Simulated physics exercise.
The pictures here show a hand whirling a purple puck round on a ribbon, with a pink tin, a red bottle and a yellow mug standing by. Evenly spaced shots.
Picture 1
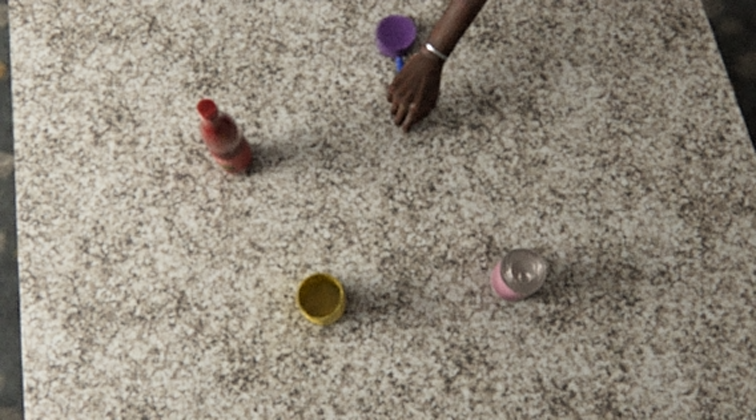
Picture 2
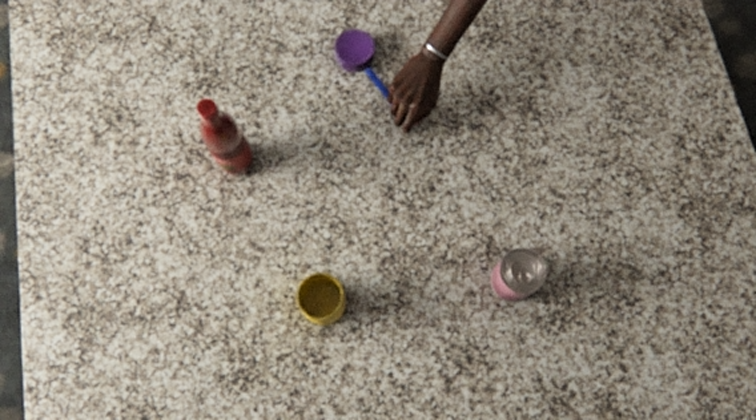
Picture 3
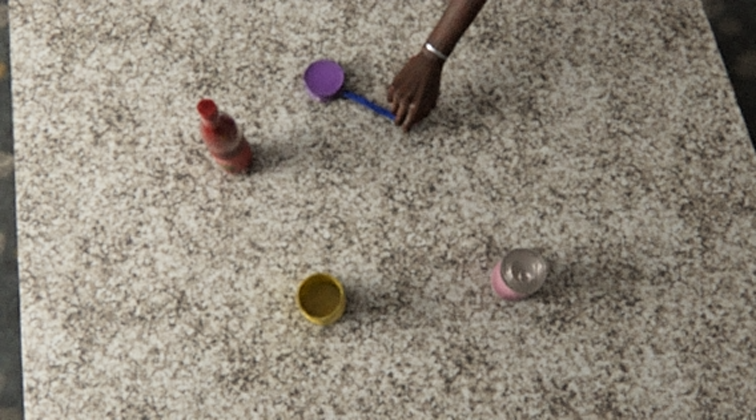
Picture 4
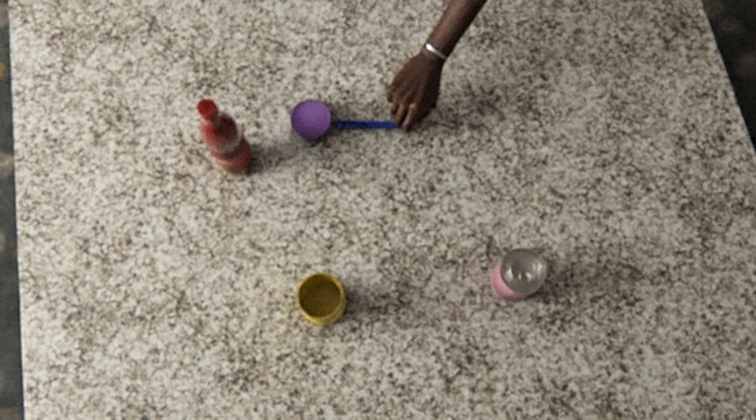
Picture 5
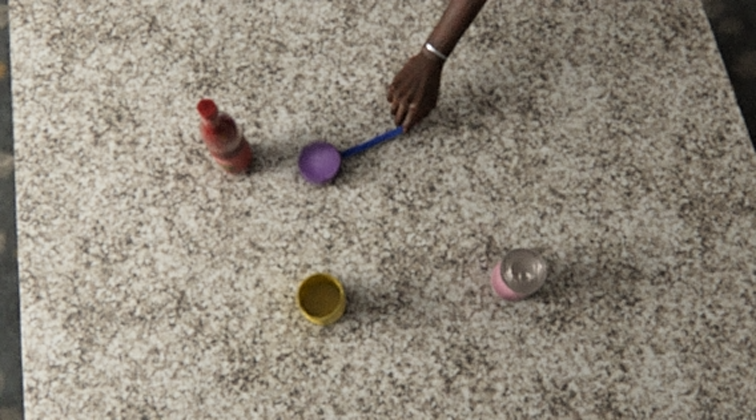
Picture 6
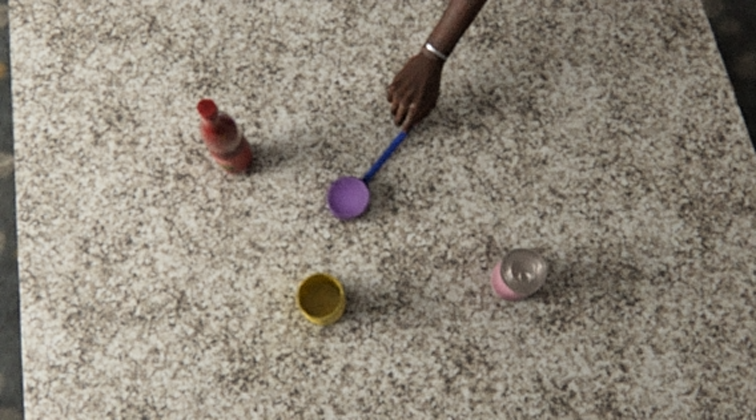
A speckled, pale stone-like tabletop is seen from above by a camera that stays still. A red bottle stands at the upper left, a yellow mug at the lower centre and a pink tin at the lower right, while a hand with a bracelet reaches in from the top. Holding a blue ribbon, the hand swings a purple puck anticlockwise, from above the hand, round its left side, to below it.
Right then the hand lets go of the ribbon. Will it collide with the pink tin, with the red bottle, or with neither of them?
The pink tin is hit; the red bottle is missed.
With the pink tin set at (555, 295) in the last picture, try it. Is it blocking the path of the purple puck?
In that case it is bumped.
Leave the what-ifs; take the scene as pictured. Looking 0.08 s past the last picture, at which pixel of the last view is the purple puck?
Position at that instant: (431, 243).
Then, 0.08 s later than the last view, puck near (431, 243).
Then, 0.20 s later than the last view, puck near (476, 269); pink tin pushed aside.
Finally, puck near (468, 276); pink tin pushed aside. The pink tin takes the knock and the red bottle stays untouched.
